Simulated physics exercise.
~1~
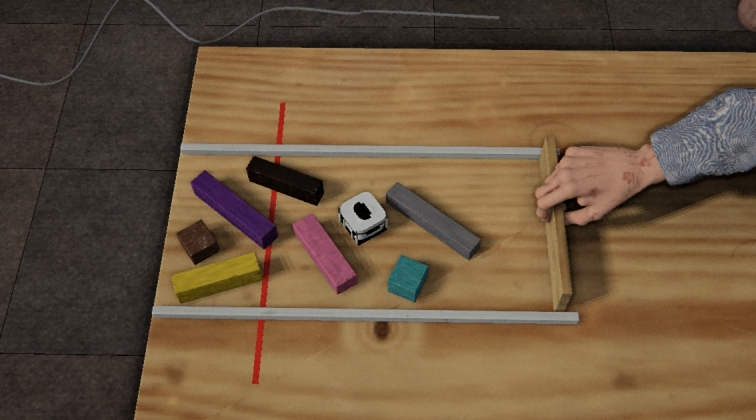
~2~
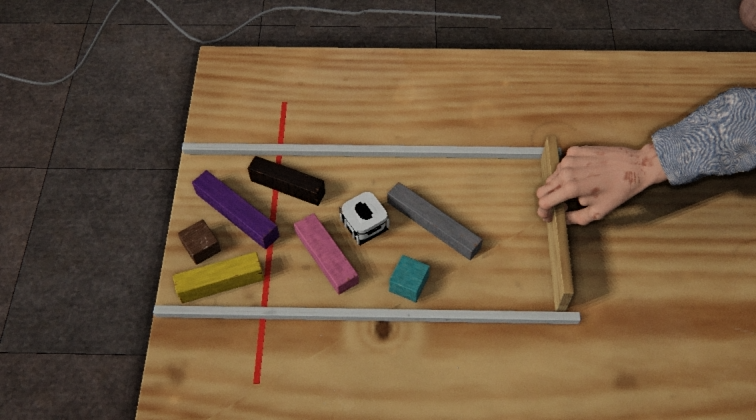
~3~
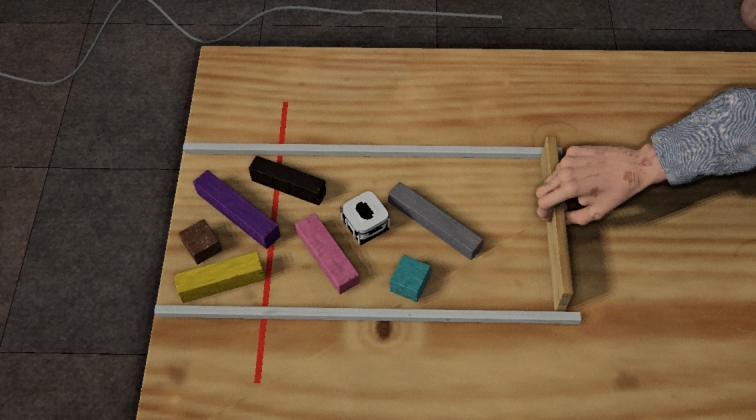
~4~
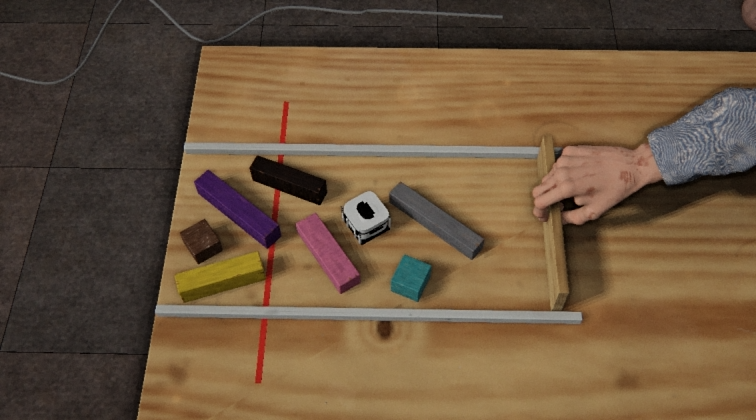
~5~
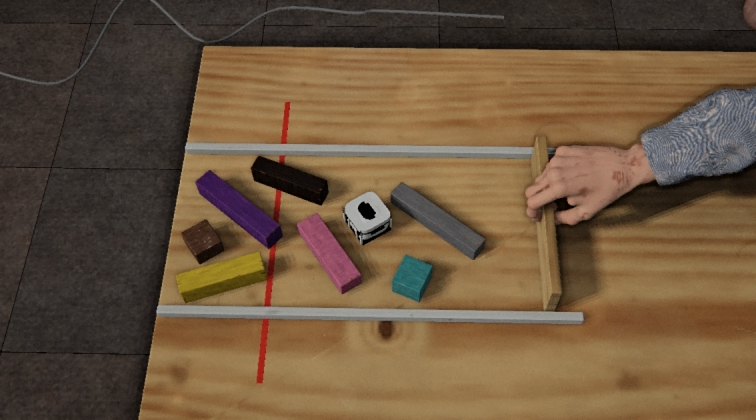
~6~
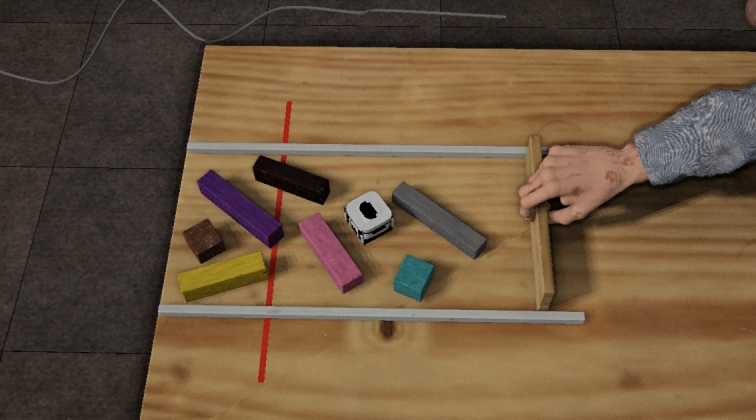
In this clip, a hand holding a wooden board at the right end of a channel slides it slightly to the left, while the colored bars and blocks scattered around a red line stay practically still ahead of it.
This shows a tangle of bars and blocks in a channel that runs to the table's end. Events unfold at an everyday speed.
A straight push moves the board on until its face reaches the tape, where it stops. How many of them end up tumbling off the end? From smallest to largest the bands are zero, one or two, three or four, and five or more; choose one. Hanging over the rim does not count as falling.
The right band is one or two.
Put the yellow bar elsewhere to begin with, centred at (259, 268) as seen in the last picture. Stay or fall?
Lab note: Started there, it remains on top.
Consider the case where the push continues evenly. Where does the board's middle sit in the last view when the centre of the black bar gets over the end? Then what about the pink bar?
When the black bar crosses, the middle is near (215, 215); when the pink bar crosses, near (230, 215).
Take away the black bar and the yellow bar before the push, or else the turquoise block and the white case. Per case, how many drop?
1 in the first case, 0 in the second.
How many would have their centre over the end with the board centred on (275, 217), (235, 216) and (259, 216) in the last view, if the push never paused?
1, 3 and 3.
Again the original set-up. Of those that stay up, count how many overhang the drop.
My count gives 2.
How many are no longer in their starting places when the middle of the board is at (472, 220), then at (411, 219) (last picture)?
At the first spot 1, then 3.
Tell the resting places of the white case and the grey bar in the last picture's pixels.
The white case ends up near (241, 214), and the grey bar near (269, 206).
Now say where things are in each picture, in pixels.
The first frame shows brown block (198, 242); yellow bar (218, 278); purple bar (234, 209); board (555, 222); tape (270, 229).
The second frame shows yellow bar (219, 277); pink bar (326, 253).
The third frame shows purple bar (237, 209); black bar (288, 181).
The fourth frame shows brown block (202, 241); turquoise block (411, 278).
The fifth frame shows yellow bar (222, 277); board (545, 221).
The sixth frame shows brown block (204, 241); yellow bar (224, 277); purple bar (240, 208); board (539, 221); tape (276, 228).
Early on, none off yet; brown block at rest near (204, 241); yellow bar at rest near (224, 277); purple bar at rest near (240, 208).
A while later, none off yet; brown block at rest near (204, 241); yellow bar at rest near (224, 277); purple bar moving near (235, 211).
Finally, the number that fall off is one or two; lost, brown block.
